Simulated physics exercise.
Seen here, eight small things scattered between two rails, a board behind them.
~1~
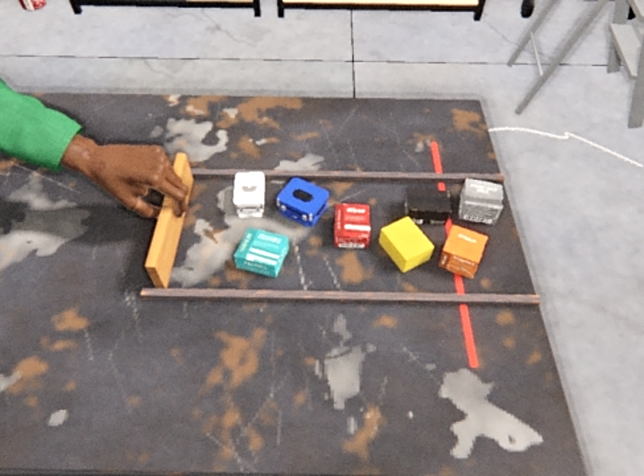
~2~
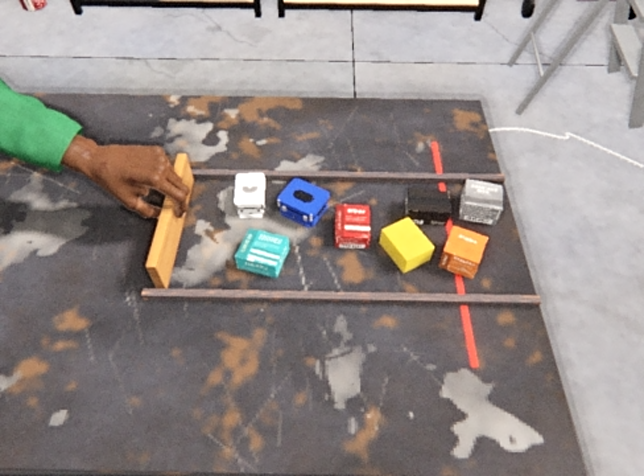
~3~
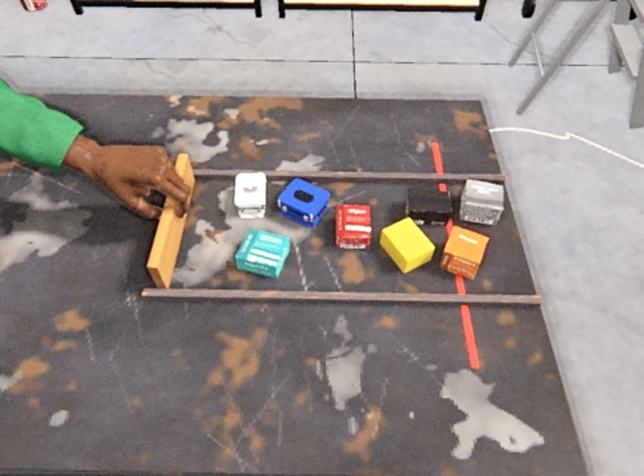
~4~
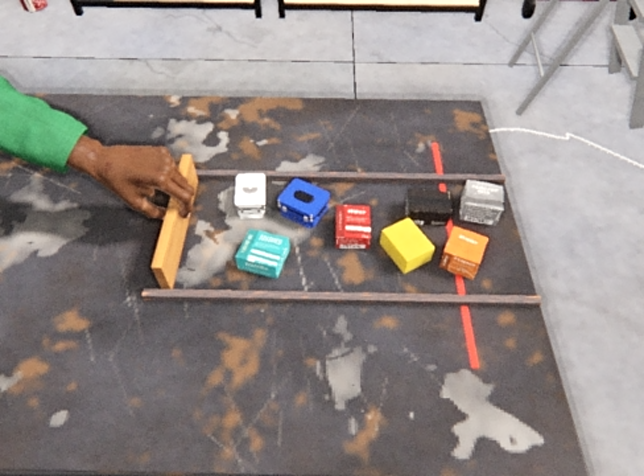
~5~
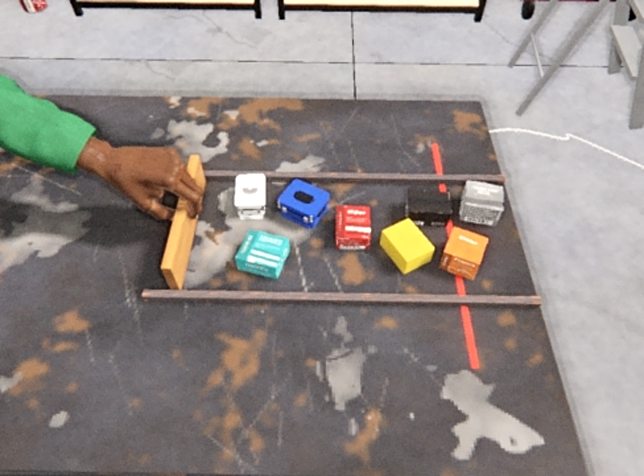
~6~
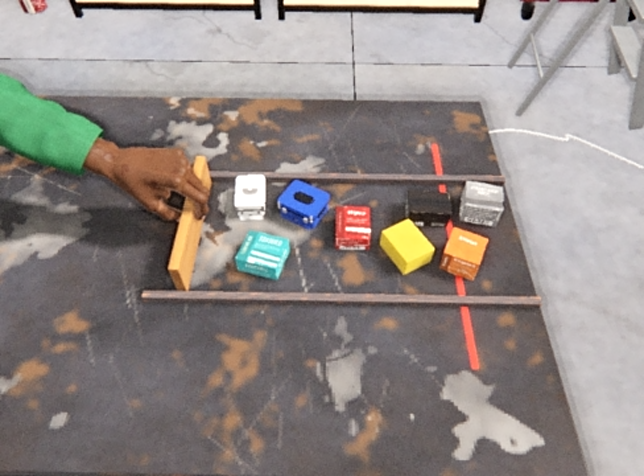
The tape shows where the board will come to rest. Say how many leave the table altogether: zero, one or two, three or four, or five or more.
Outcome: The number that fall off is three or four.
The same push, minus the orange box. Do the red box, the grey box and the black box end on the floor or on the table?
The red box stays on; the grey box is lost; the black box comes down.
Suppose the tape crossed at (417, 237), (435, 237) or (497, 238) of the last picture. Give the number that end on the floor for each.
It would be 1, 3 and 6.
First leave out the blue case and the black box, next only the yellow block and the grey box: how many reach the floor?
Fallen: 2, and 1 in the other try.
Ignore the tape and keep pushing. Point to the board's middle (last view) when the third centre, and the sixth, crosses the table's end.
Its middle is around (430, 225) and later (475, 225).
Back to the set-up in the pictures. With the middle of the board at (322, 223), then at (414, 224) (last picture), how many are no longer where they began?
By then 5, and 8.
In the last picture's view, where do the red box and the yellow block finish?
First (499, 224), then (517, 258).
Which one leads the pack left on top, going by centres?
It is the yellow block.
Soon after, none off yet; grey box at rest near (481, 204); orange box at rest near (463, 254); black box at rest near (428, 209).
After that, none off yet; grey box tilting well over near (533, 209); orange box displaced about its own width near (503, 252); black box displaced about its own width near (493, 210).
In the end, the number that fall off is three or four; gone, black box, orange box and grey box.
